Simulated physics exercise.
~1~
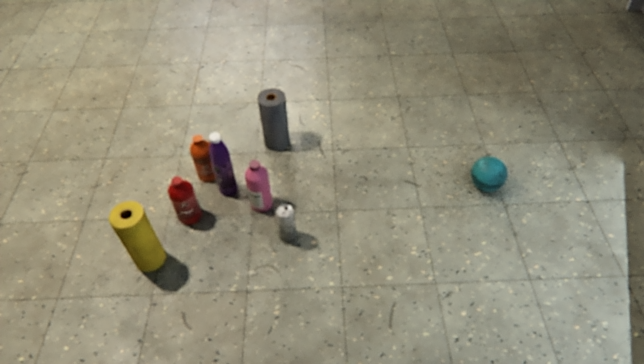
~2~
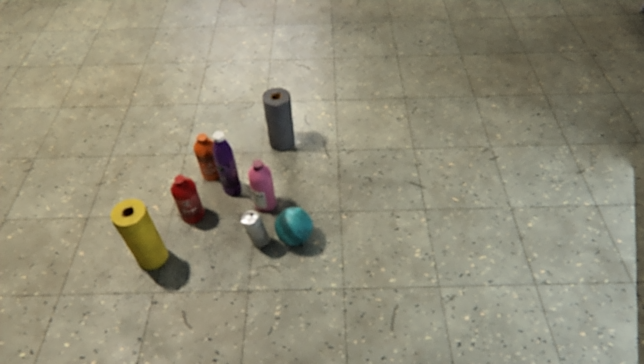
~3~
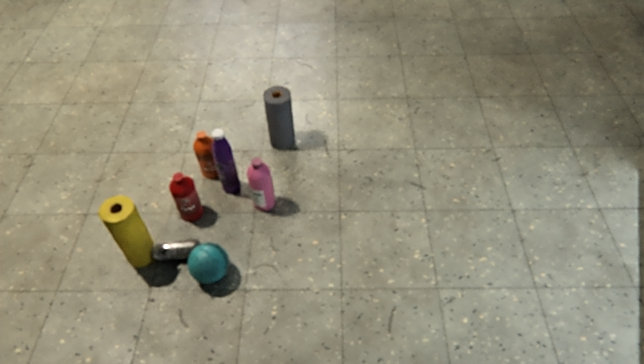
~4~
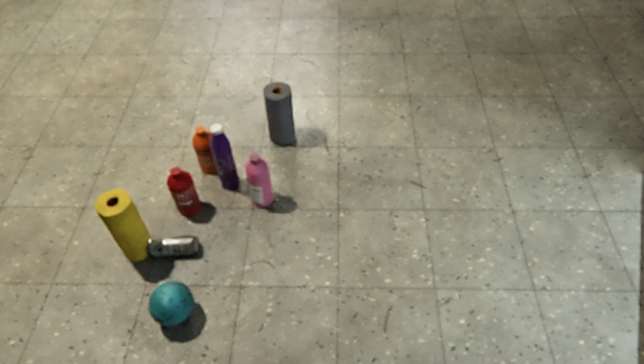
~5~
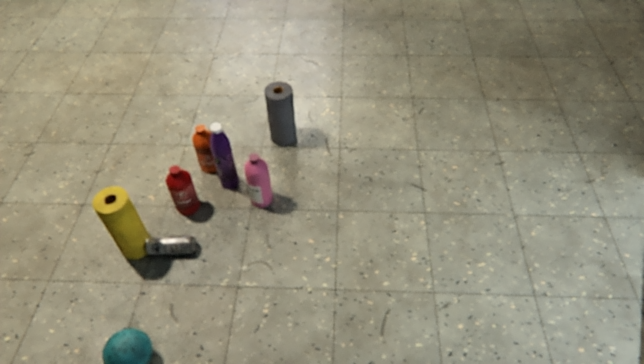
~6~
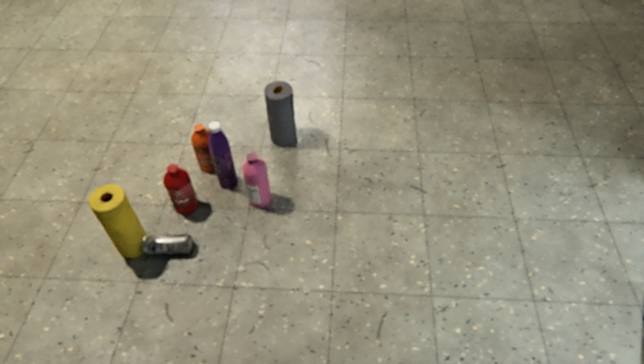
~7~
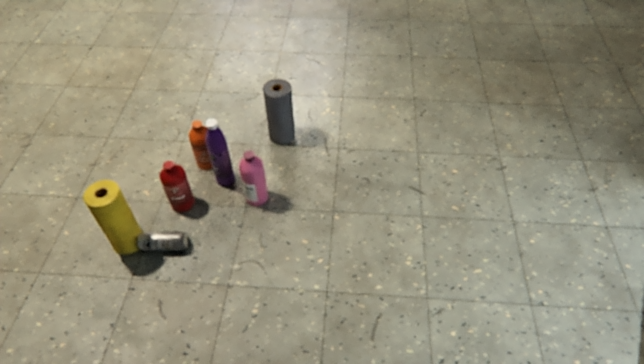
Yellow and grey rolls, bottles and a can standing on tiles, a turquoise ball rolling in, toppling only the can and leaving view.
